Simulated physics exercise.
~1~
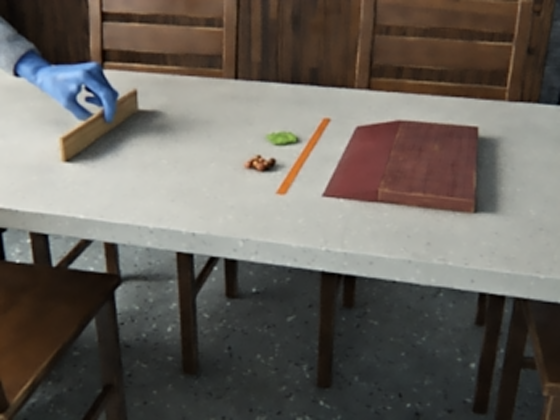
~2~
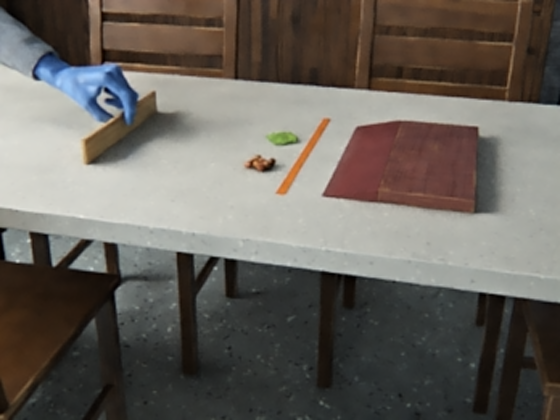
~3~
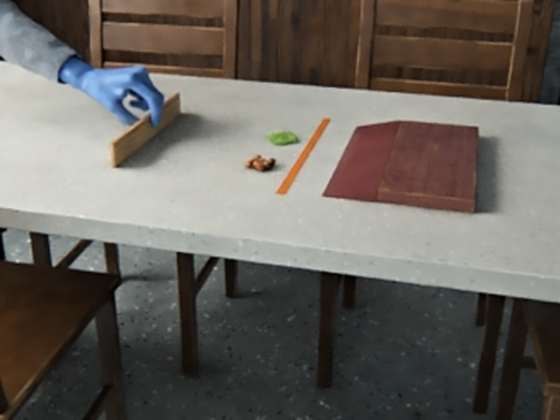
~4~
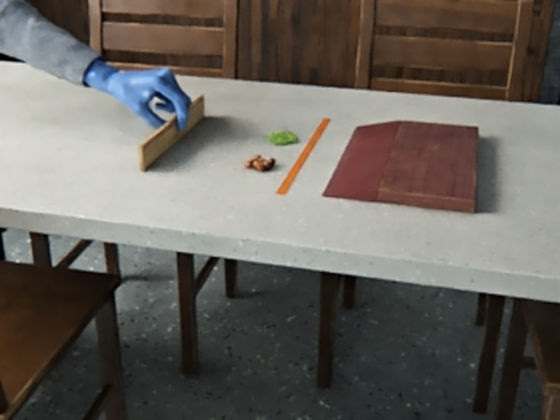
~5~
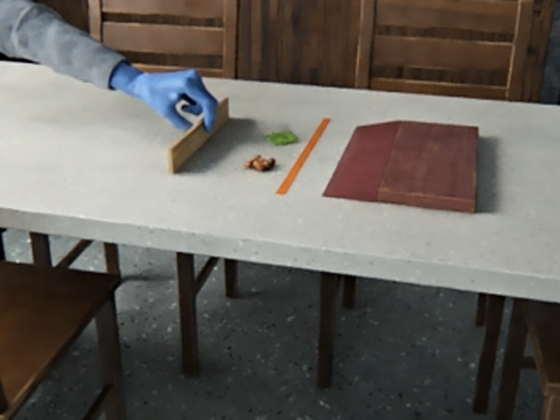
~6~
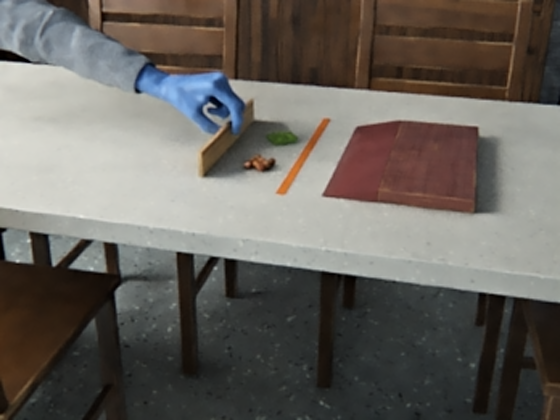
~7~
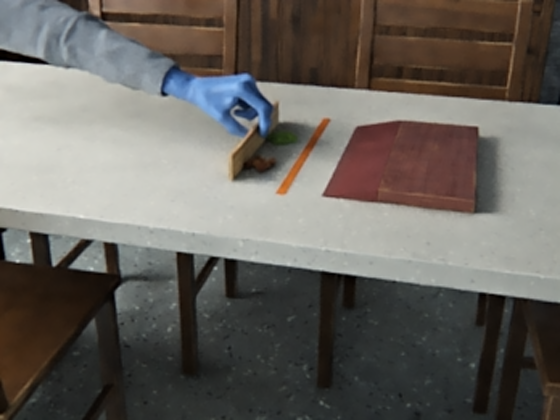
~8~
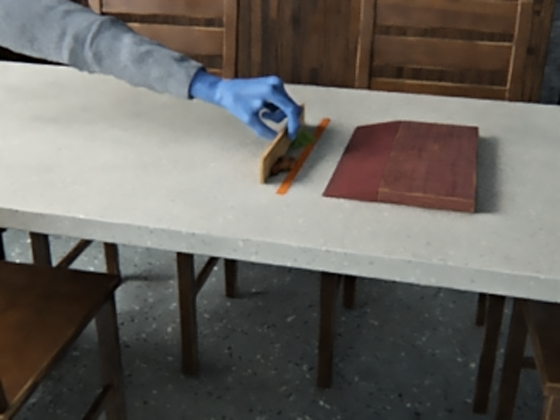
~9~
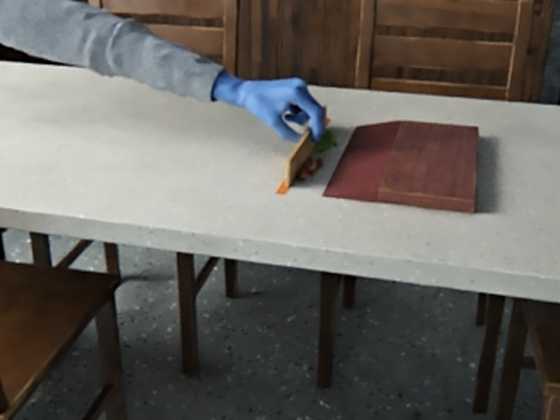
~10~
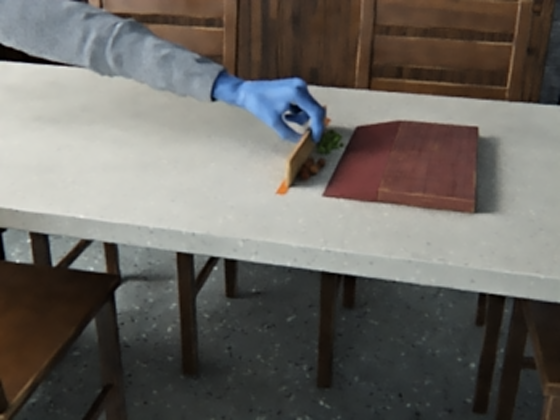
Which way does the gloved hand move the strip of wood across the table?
The hand moves the strip of wood to the right, toward the orange tape and the dark red slab.
